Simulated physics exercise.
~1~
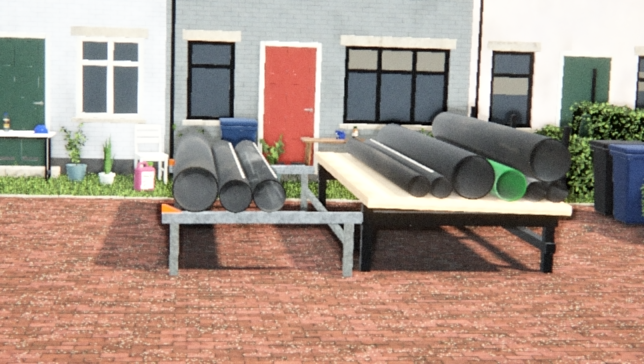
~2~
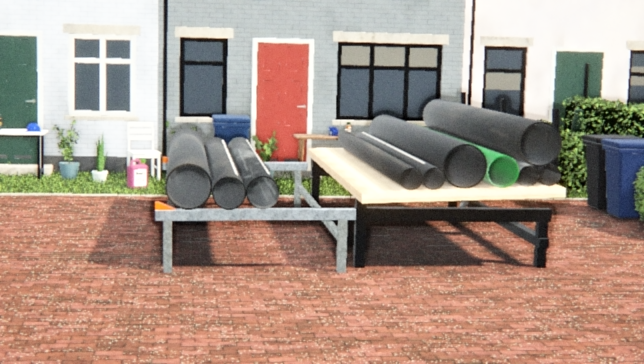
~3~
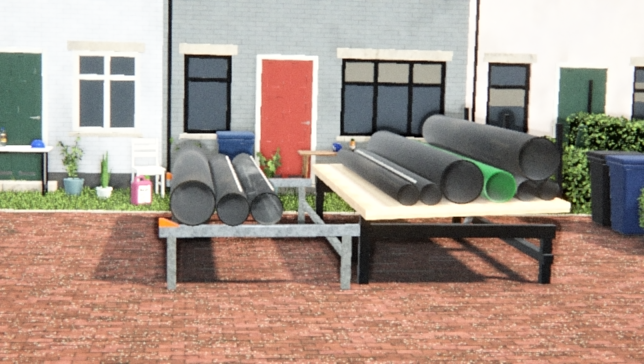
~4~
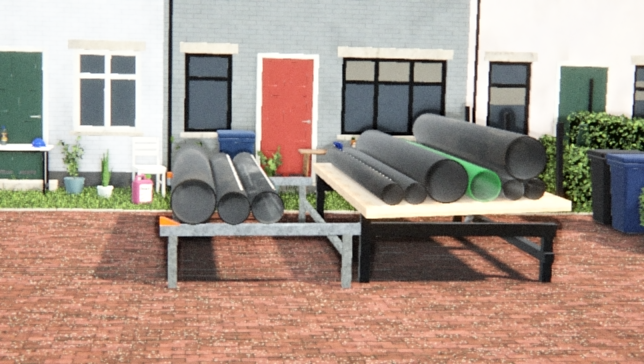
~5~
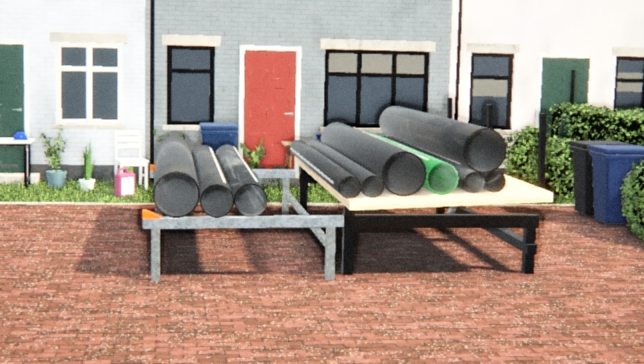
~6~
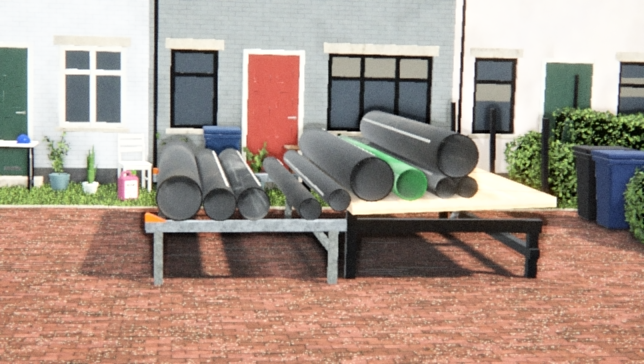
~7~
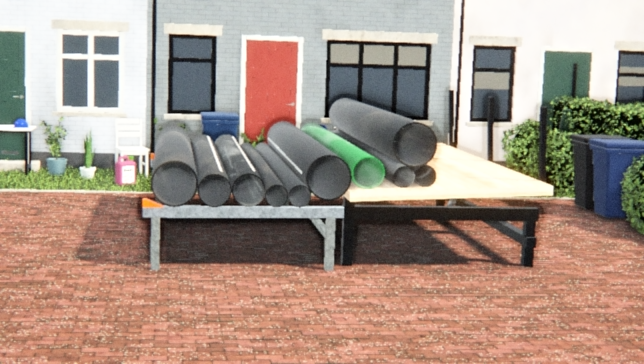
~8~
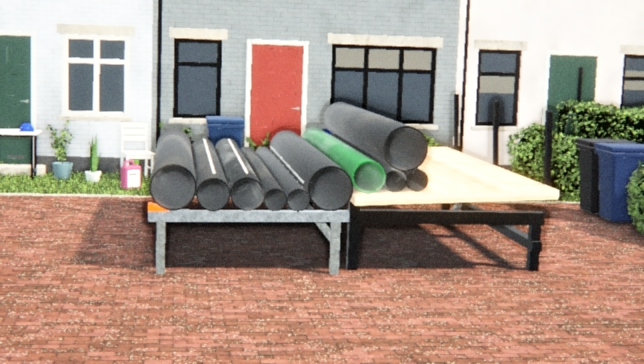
On a brick yard, pipes roll left off a tilting table onto the lower rack beside it.
